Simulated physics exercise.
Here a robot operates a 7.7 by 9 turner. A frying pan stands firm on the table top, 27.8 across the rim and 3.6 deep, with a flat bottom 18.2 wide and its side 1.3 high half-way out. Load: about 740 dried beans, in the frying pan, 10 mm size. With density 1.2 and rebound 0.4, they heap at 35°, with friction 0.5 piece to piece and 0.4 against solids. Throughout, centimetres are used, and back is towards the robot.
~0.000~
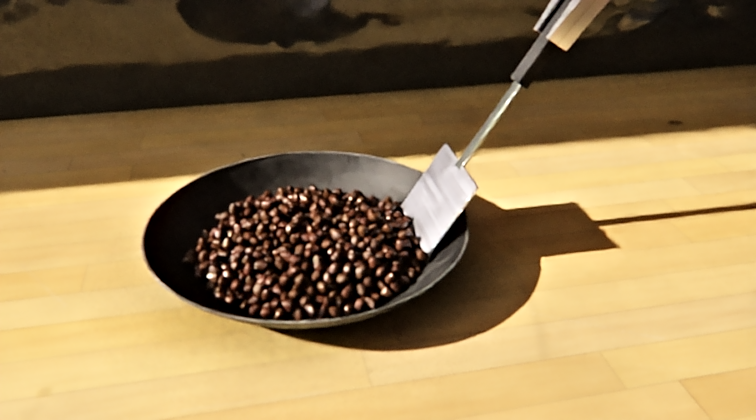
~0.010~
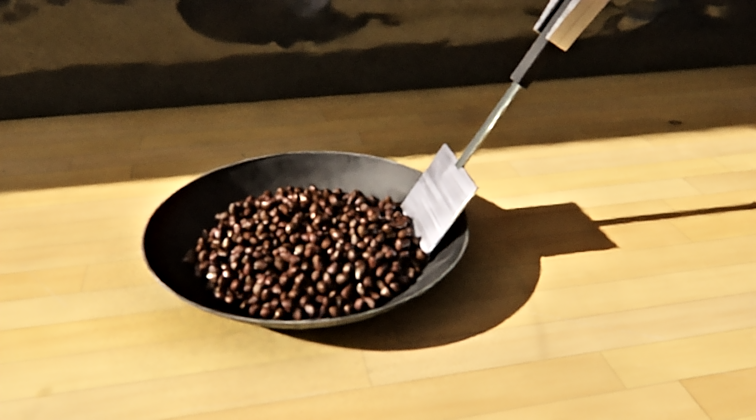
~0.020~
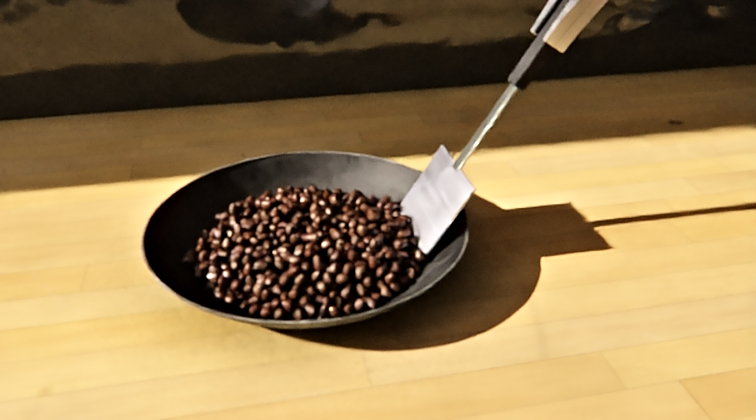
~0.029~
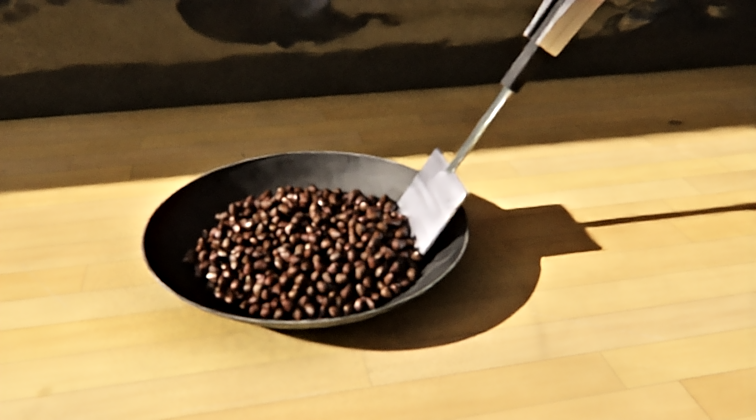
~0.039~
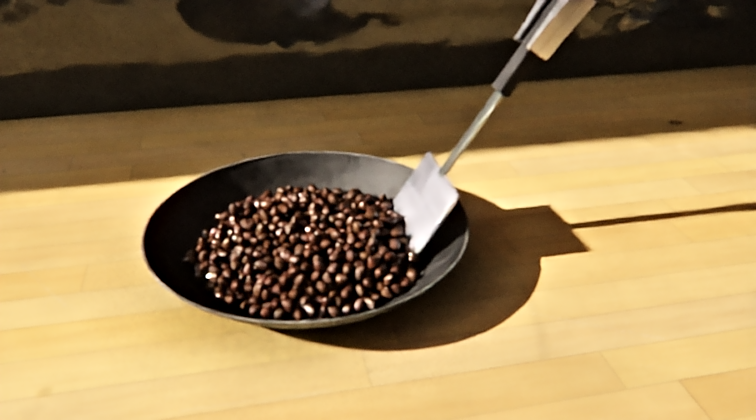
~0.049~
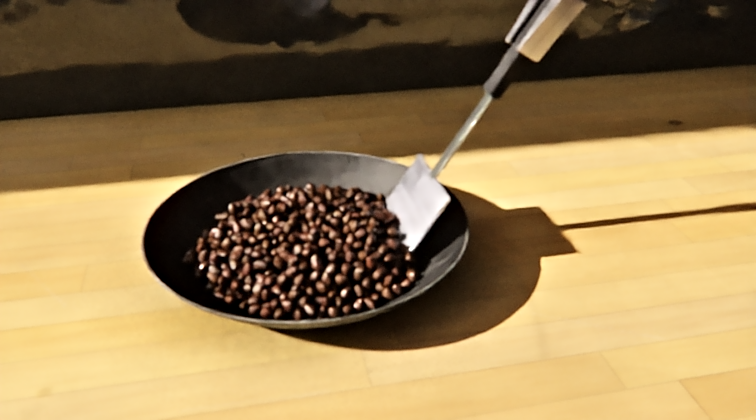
A dark, round pan heaped with glossy reddish-brown beans sits left of centre on a pale wooden tabletop, seen from above at an angle in strong light, with a dark backdrop behind. A light grey turner on a thin metal handle slants in from the upper right, its blade against the beans' right side, shadows stretching rightward. The turner slides slightly left, barely shifting the beans, while the pan and camera stay still.
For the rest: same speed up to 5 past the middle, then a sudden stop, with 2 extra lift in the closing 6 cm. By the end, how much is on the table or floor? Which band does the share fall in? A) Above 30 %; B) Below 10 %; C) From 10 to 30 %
(B) Below 10 %.
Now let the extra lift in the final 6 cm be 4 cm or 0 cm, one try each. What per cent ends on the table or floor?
It works out to some 5 per cent for the first setting and some 0 per cent for the second.
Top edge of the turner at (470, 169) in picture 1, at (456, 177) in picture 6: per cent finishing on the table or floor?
Off the vessel, on the table or floor: Some 0 percent.
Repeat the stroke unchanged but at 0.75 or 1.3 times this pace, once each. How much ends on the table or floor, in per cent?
Roughly 0 percent for the first try, 10 percent for the second.
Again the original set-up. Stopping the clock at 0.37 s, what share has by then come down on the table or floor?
I'd put it at around 0 per cent.
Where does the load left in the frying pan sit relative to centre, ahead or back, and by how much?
Ahead of centre, near 5.0 centimetres.
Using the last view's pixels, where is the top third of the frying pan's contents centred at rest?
Roughly (200, 236).
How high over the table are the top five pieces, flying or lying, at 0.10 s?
I'd put them at about 7 centimetres above the table.
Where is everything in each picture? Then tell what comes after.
The first frame shows turner top edge at (461, 164), sloping 57°; upper third of the load around (314, 234), from x 190 to 420, top at y 190; 741 in the frying pan.
The second frame shows turner top edge at (461, 164), sloping 57°; upper third of the load around (314, 234), from x 190 to 420, top at y 190.
The third frame shows turner top edge at (458, 165), sloping 57°; upper third of the load around (314, 234), from x 190 to 420, top at y 190.
The fourth frame shows turner top edge at (452, 169), sloping 57°; upper third of the load around (316, 234), from x 190 to 415, top at y 190.
The fifth frame shows turner top edge at (443, 172), sloping 57°; upper third of the load around (315, 232), from x 190 to 415, top at y 190.
The sixth frame shows turner top edge at (434, 175), sloping 57°; upper third of the load around (319, 231), from x 190 to 425, top at y 190; 741 in the frying pan.
By 0.10 s, sloping 57°, highest piece 12 above the table; 739 in the frying pan, 2 on the blade or in flight.
By 0.15 s, sloping 57°, highest piece 18 above the table; 739 in the frying pan, 2 on the blade or in flight.
By 0.37 s, sloping 57°, highest piece 15 above the table; 725 in the frying pan, 14 on the table or floor, 2 on the blade or in flight.
By 1.42 s, sloping 57°, highest piece 5 above the table; 724 in the frying pan, 17 on the table or floor.
Final count, 724 in the frying pan, 17 on the table or floor. That is 2 % on the table or floor.
